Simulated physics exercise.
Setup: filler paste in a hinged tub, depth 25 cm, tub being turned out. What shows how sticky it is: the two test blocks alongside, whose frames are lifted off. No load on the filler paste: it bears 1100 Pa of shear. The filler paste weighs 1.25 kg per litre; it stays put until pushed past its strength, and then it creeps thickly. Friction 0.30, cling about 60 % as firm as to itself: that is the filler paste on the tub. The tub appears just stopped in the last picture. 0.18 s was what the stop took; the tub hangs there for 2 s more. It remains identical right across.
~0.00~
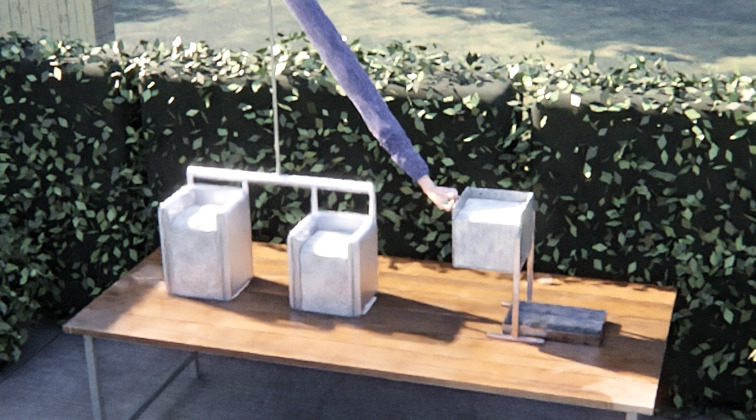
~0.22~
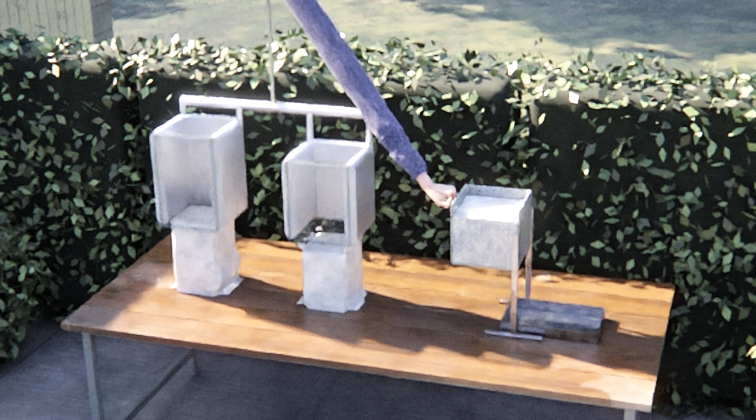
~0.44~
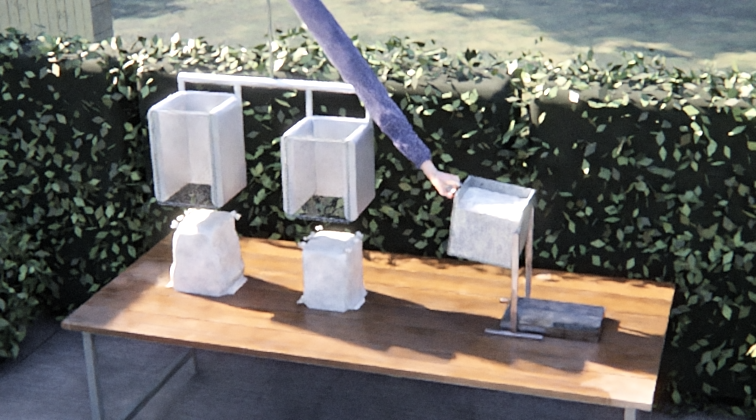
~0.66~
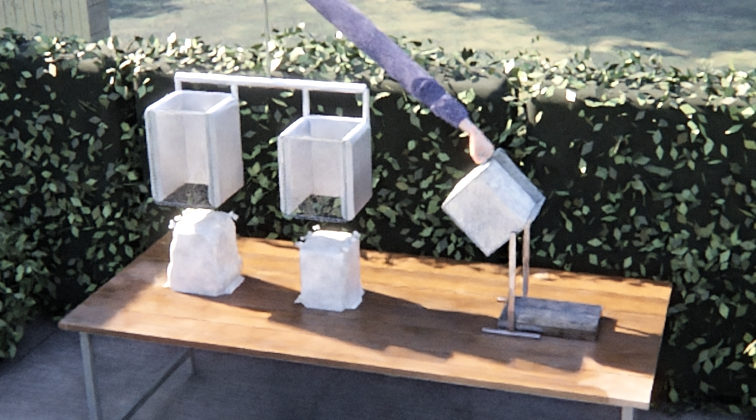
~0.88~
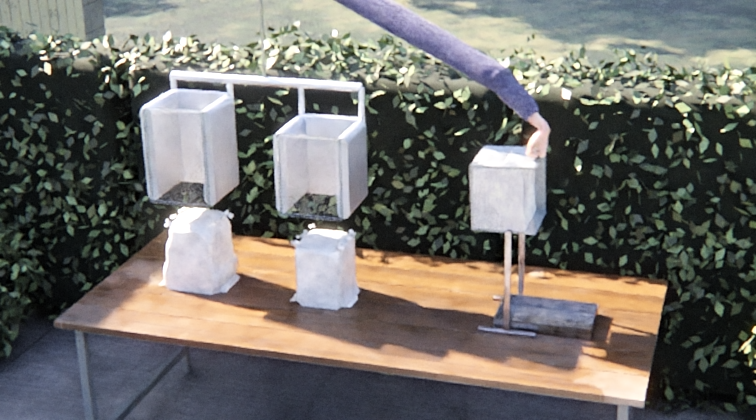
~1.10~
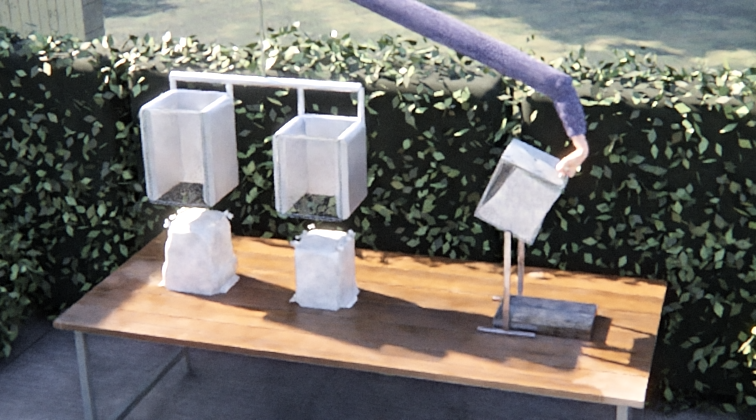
A hand tips a tub of pale paste rightward after casings rise off two blocks.
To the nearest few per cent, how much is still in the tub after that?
About 0 %.
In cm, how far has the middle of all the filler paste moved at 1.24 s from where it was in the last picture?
Around 8 cm.
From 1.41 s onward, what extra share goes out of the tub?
Load share from then on: Near 14 %.
By 1.24 s, the tub is at 113 degrees and holds 69 %.
By 1.41 s, the tub is at 113 degrees and holds 13 %.
By 1.58 s, the tub is at 113 degrees and holds 0 %.
By 1.75 s, the tub is at 113 degrees and holds 0 %.
By 3.10 s, at the end, the tub is at 113 degrees and holds 0 %.
